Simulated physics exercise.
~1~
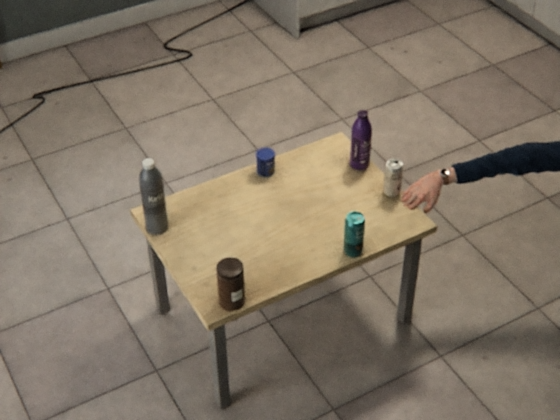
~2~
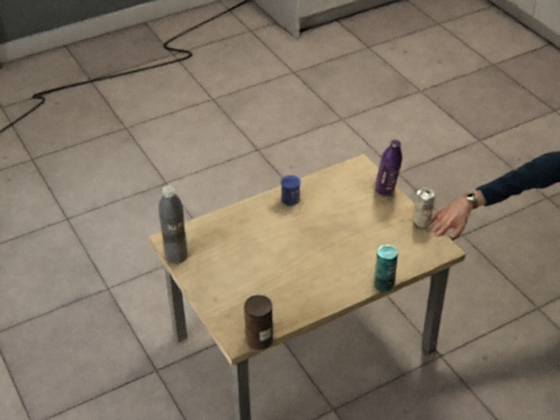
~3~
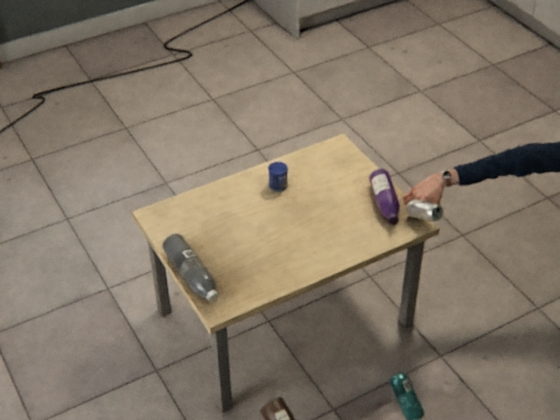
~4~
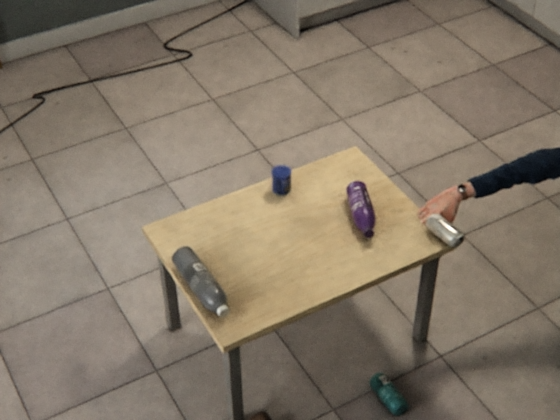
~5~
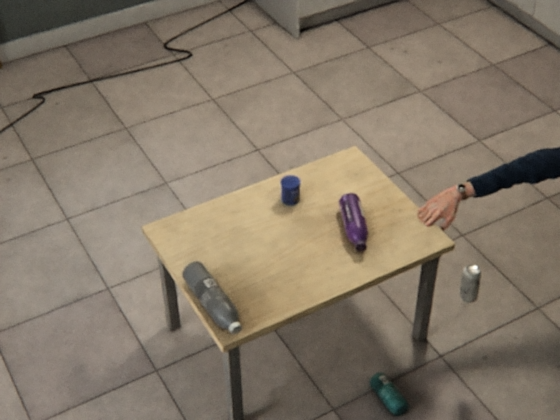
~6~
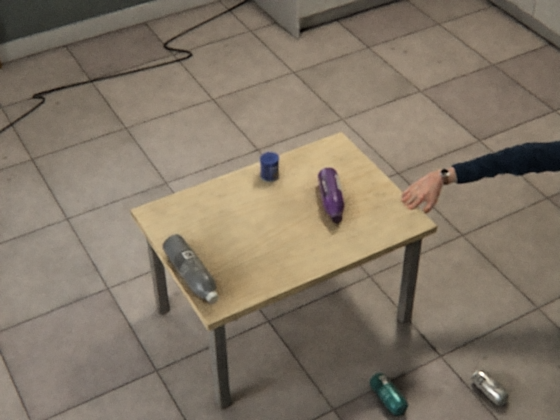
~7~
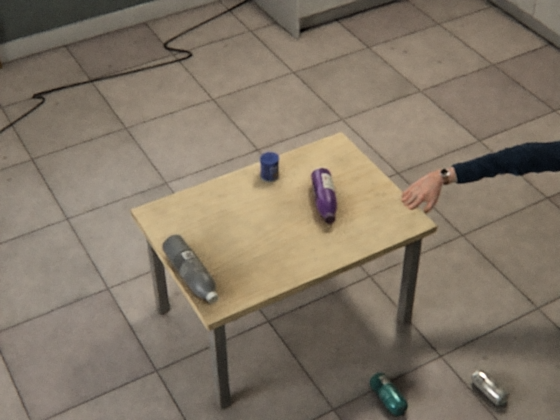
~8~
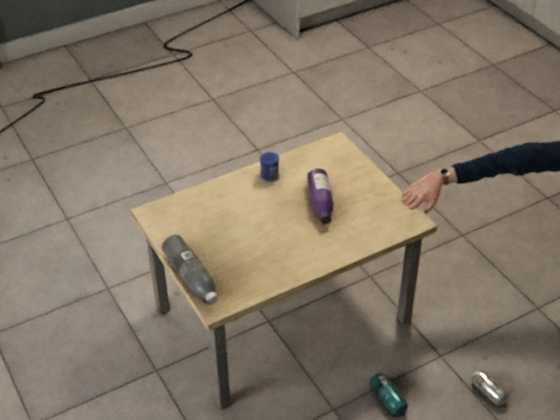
On a tiled floor, a hand shoved a small table back and forth, toppling both bottles and sending the brown jar and turquoise can off, then the white can; the purple and grey bottles ended lying on top beside the upright blue tin.
